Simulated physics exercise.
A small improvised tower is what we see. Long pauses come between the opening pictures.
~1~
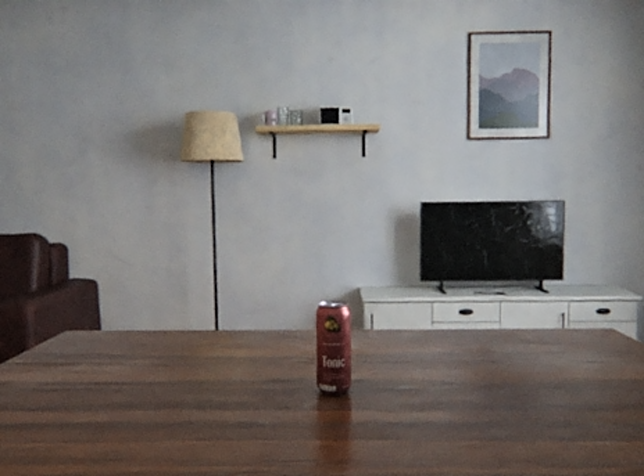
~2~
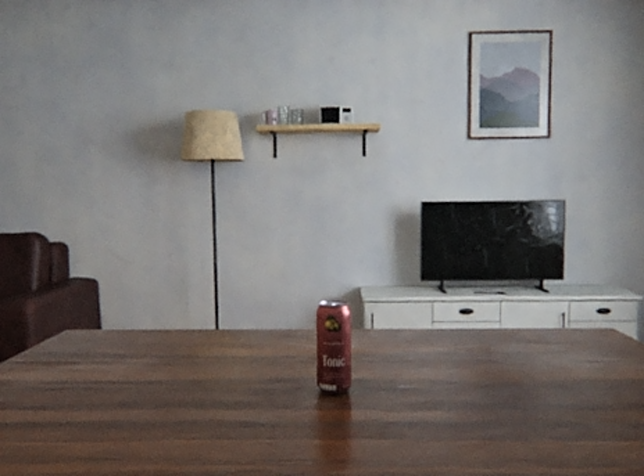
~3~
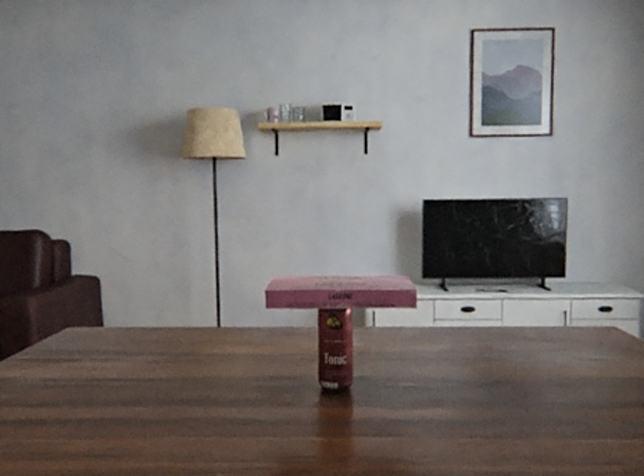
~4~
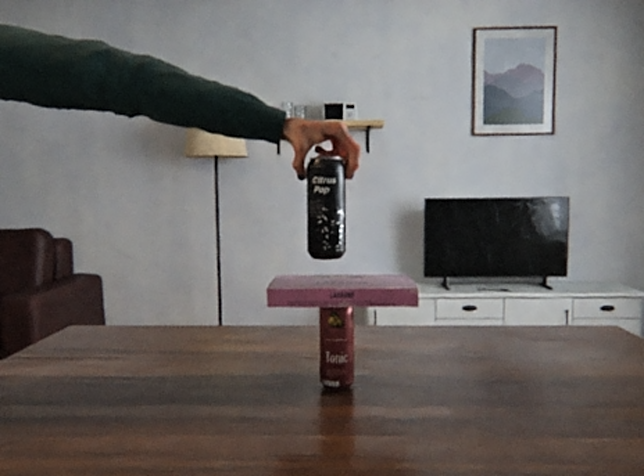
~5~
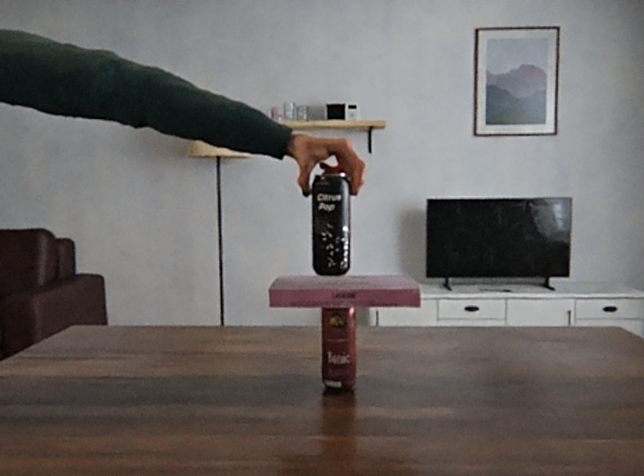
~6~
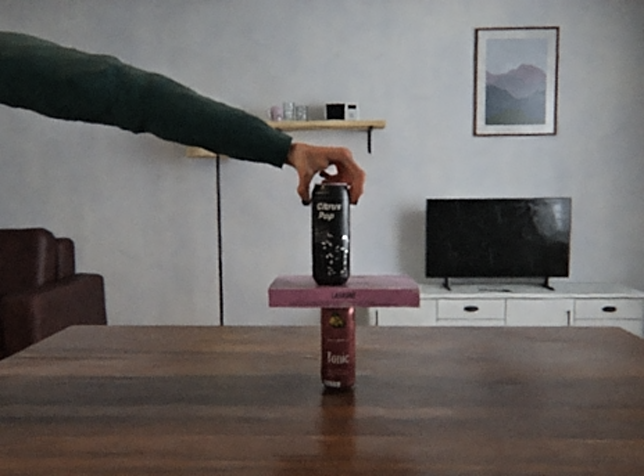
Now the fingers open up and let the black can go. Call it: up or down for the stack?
Up - it stays standing.
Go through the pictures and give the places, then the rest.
In the first picture, the last thing is not in view yet; red can (334, 348).
In the second picture, the last thing is not in view yet; red can (334, 347).
In the third picture, the last thing is not in view yet; red can (335, 345).
In the fourth picture, coming down; black can (326, 209); red can (337, 344).
In the fifth picture, coming down; black can (331, 225); red can (339, 344).
In the sixth picture, in place under the hand; black can (331, 234); red can (338, 344).
Then, 0.20 s on from there, no change.
Then, 0.40 s on from there, black can resting near (331, 235).
In the end, all 3 unmoved. At the end, from the last picture's camera, black can near (331, 235). The stack keeps its balance.
